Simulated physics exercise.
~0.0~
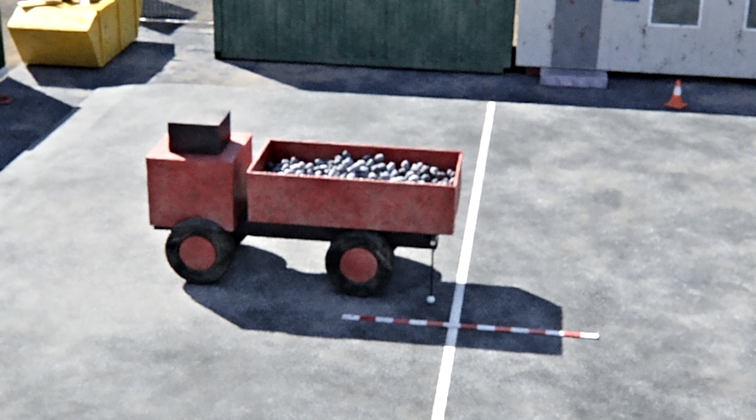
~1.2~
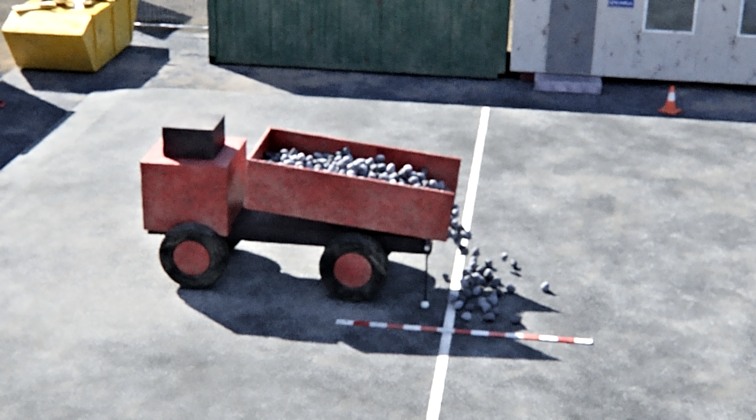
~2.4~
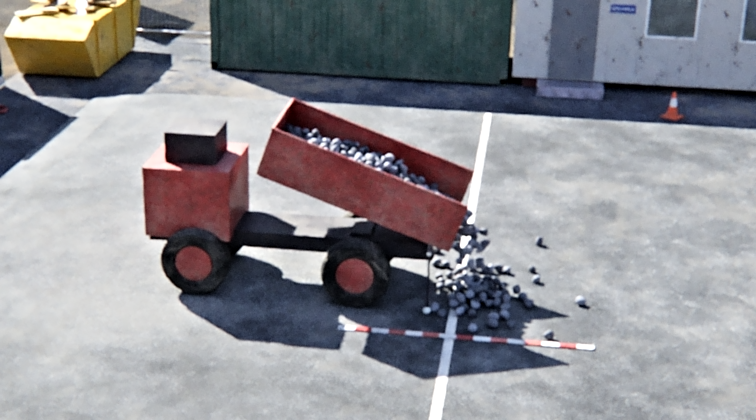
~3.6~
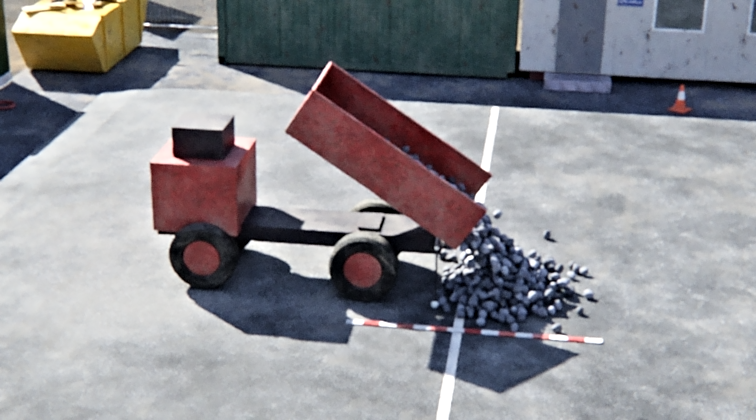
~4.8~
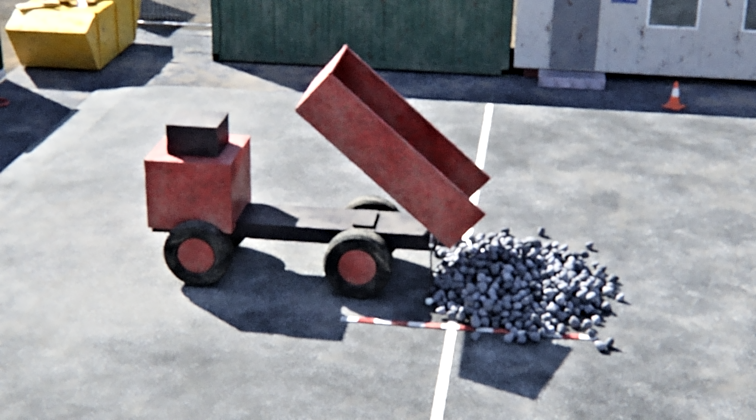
On a grey paved yard seen from above and to one side, a red tipping vehicle with black wheels stands left of a white painted line, its open bed full of grey stones. A yellow skip, a green container and a pale building stand behind, with an orange cone at the right. The front of the bed rises, and stones begin spilling from its right end. As it tilts steeper, they pour down into a growing heap across the line. Finally the bed stands steeply raised and empty, with most stones lying right of the line and some covering part of a red and white striped pole.
